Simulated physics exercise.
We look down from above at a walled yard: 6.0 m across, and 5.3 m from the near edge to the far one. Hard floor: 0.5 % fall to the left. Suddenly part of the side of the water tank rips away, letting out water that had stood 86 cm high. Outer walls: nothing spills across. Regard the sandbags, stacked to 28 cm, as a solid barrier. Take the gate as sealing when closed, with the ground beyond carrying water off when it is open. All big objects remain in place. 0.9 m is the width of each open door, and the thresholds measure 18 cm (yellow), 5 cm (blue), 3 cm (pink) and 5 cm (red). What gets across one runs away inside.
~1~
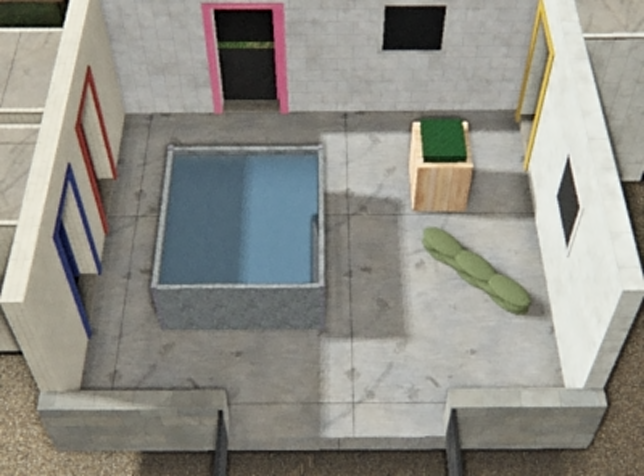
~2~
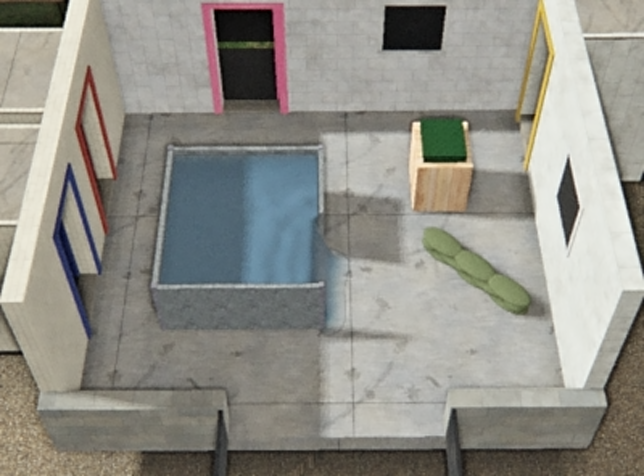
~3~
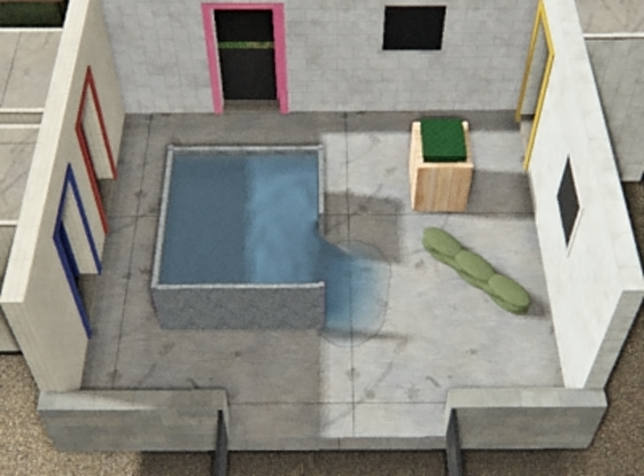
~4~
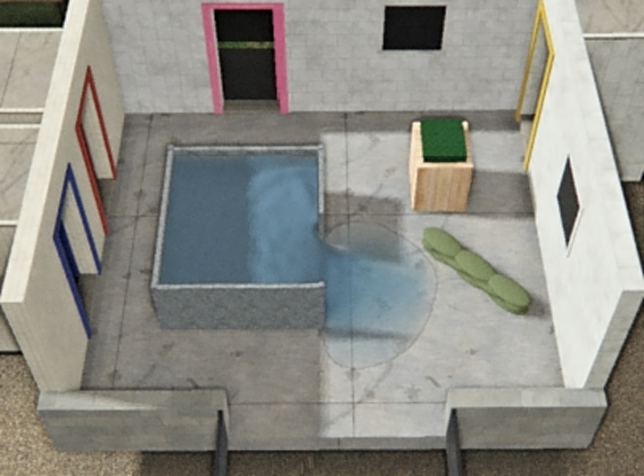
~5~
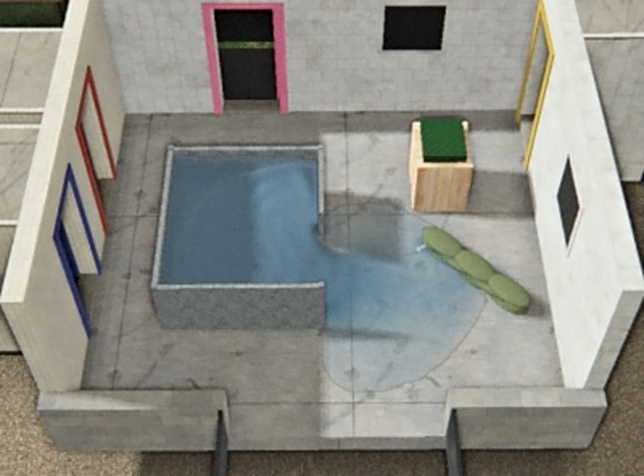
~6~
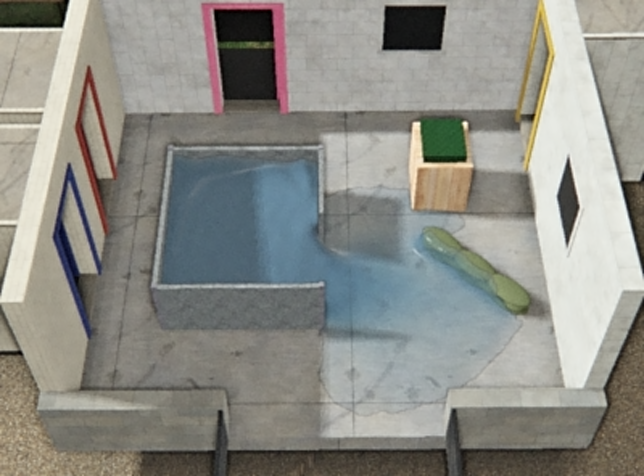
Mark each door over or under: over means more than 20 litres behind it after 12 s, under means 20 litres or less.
Yellow door under, blue door over, pink door over, red door over.
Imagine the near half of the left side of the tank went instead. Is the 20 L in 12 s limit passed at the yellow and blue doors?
Short answer, against that limit: Yellow is fine, blue overshoots.
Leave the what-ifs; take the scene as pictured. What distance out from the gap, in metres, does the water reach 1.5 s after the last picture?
Around 4.0 metres.
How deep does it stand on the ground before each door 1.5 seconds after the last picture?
In cm: Yellow 2, blue 0, pink 0, red 0.
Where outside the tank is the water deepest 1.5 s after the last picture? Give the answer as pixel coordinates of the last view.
In the final picture, near (522, 342).
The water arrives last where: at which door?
The red door is last.
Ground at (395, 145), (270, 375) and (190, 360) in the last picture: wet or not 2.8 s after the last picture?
Status of the three spots: Inundated, inundated, free of it.
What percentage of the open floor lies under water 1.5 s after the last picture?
Roughly 40 percent.
Then, 0.7 s after the last picture water covers 35 % of the floor and is deepest (75 cm) near (563, 417); yellow door not reached, blue door not reached, pink door not reached, red door not reached.
Then, 1.5 s after the last picture water covers 40 % of the floor and is deepest (56 cm) near (522, 342); yellow door 2 cm at the sill, 0 L in, blue door not reached, pink door not reached, red door not reached.
Then, 2.8 s after the last picture water covers 55 % of the floor and is deepest (35 cm) near (531, 404); yellow door 9 cm at the sill, 0 L in, blue door not reached, pink door not reached, red door not reached.
Then, 6.3 s after the last picture water covers 95 % of the floor and is deepest (20 cm) near (511, 112); yellow door 9 cm at the sill, 2 L in, blue door 6 cm at the sill, 3 L in, pink door 6 cm at the sill, 18 L in, red door 9 cm at the sill, 2 L in.
Then, 11.3 s after the last picture water covers 95 % of the floor and is deepest (12 cm) near (122, 142); yellow door 7 cm at the sill, 2 L in, blue door 9 cm at the sill, 49 L in, pink door 9 cm at the sill, 57 L in, red door 12 cm at the sill, 114 L in.
